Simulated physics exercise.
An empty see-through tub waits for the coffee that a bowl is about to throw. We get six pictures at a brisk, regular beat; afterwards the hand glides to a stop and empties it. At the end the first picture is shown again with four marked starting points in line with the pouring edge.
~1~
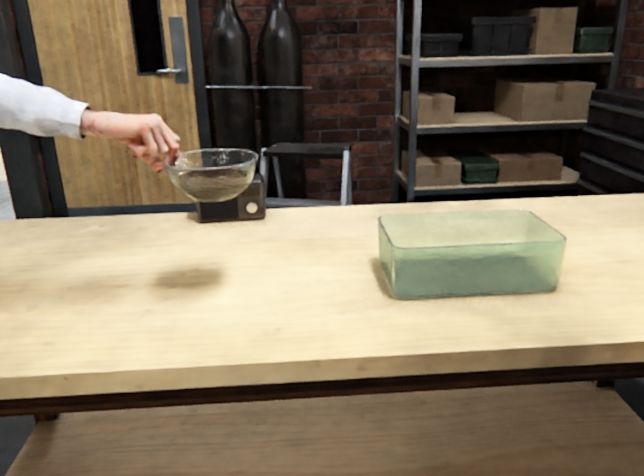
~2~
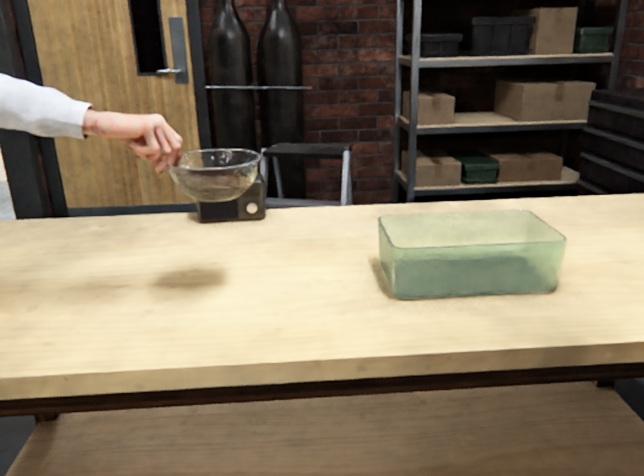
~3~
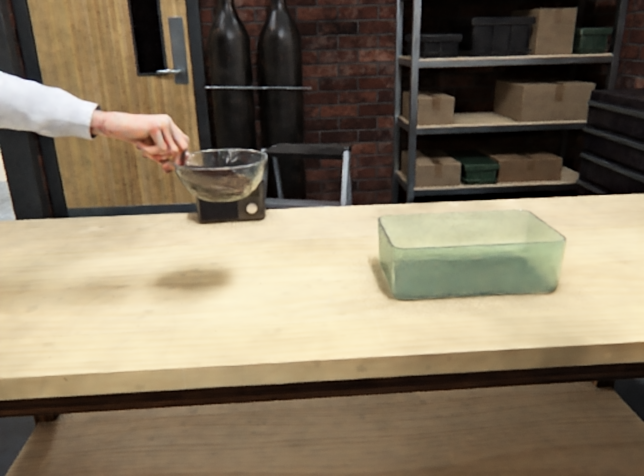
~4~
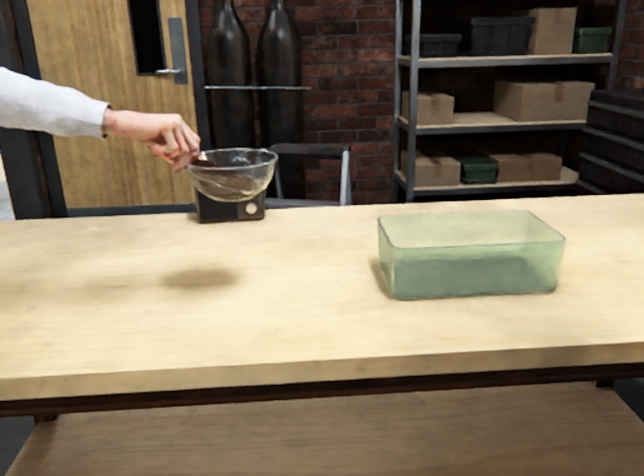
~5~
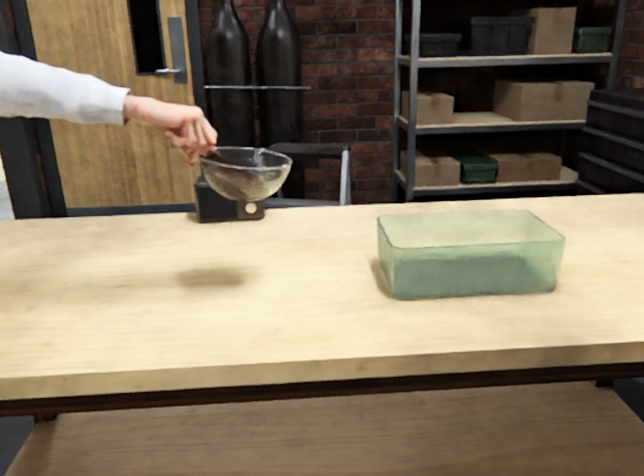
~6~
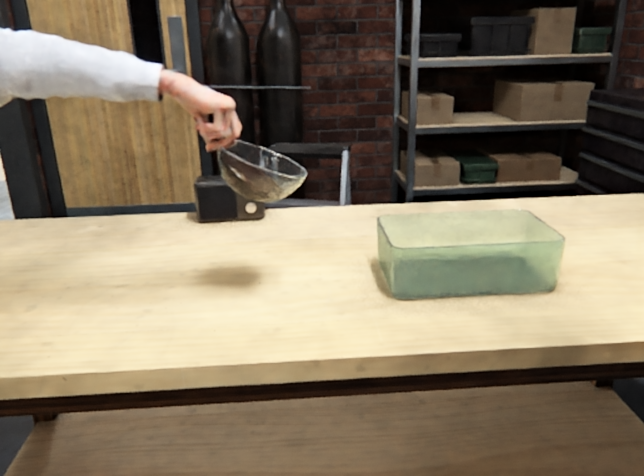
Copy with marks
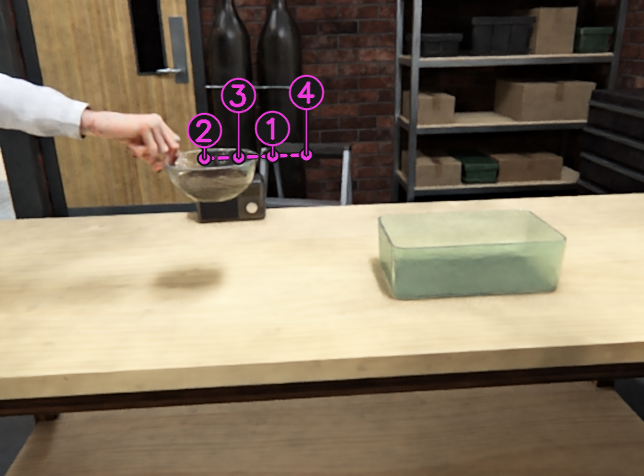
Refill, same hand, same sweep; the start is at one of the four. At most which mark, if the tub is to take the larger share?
Take 4.
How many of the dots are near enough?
One of them.
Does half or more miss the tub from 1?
Yes, it does.
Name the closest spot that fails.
The answer is 1.
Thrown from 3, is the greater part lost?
Yes, that goes wrong.
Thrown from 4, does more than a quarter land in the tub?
Yes, clearly.
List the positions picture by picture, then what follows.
Upright, lip at (257, 156); tub from (392, 297) to (556, 289); nothing has left yet, in the first picture.
Upright, lip at (259, 156); nothing has left yet, in the second picture.
Upright, lip at (266, 156); nothing has left yet, in the third picture.
Upright, lip at (276, 156); nothing has left yet, in the fourth picture.
Tipped about 7°, lip at (290, 161); nothing has left yet, in the fifth picture.
Tipped about 22°, lip at (306, 172); nothing has left yet, in the sixth picture.
In magenta, 1 at (272, 156); 2 at (204, 158); 3 at (238, 157); 4 at (306, 154).
If 1 is chosen, about 17 % lands in the tub, 78 % falls short and 5 % goes beside or beyond.
If 2 is chosen, about 0 % lands in the tub, 100 % falls short.
If 3 is chosen, about 0 % lands in the tub, 97 % falls short and 3 % goes beside or beyond.
If 4 is chosen, about 71 % lands in the tub, 24 % falls short and 5 % goes beside or beyond.
